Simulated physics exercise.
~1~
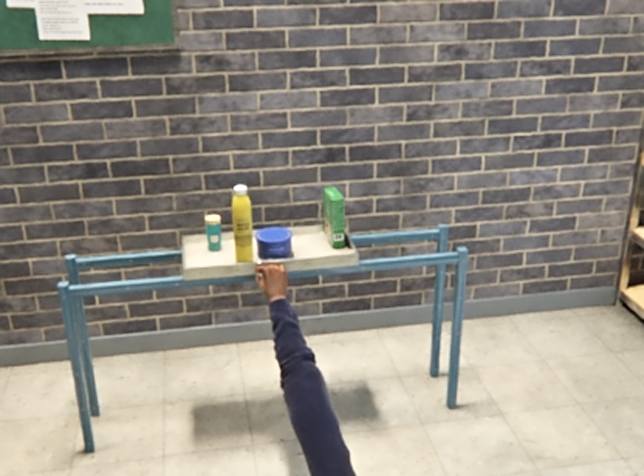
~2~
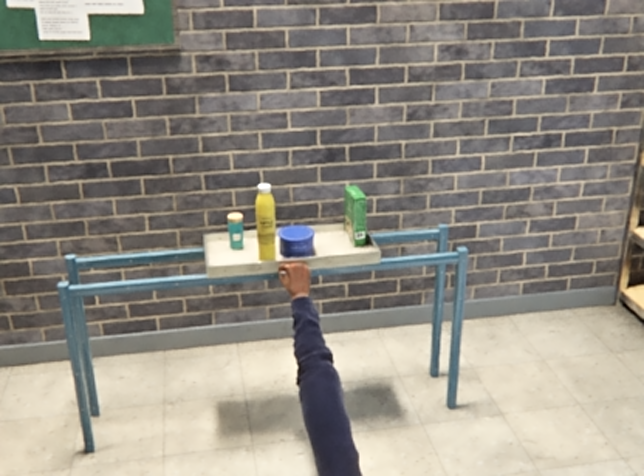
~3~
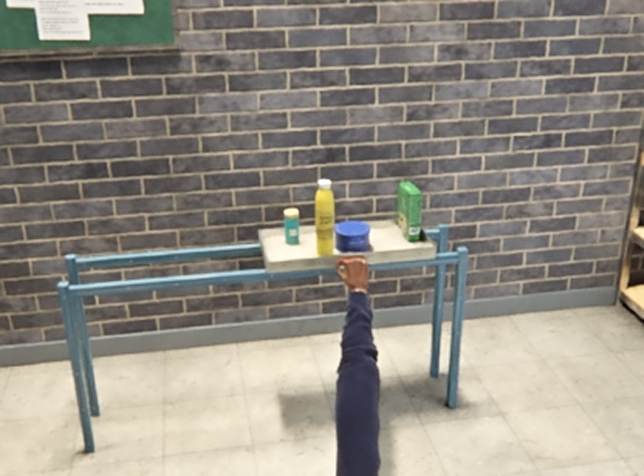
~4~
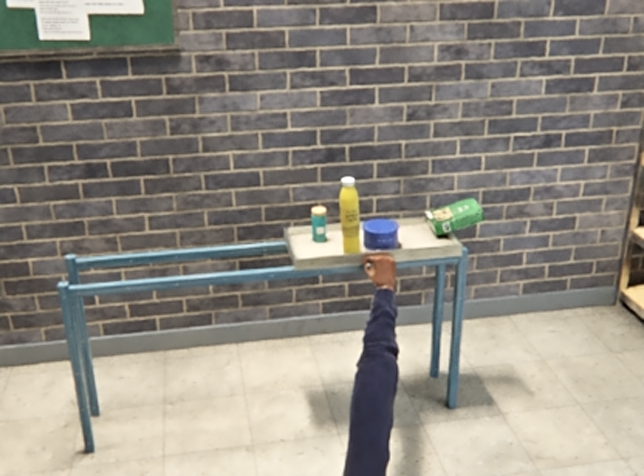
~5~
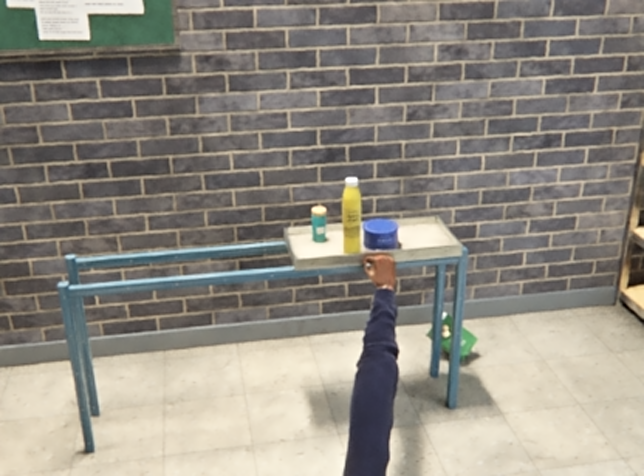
In this clip, a hand slides a tray holding a turquoise shaker, yellow bottle, blue tub and green packet rightward along blue rails until it stops at the right end, where the packet topples off and lands on the floor while the others stay on the tray.
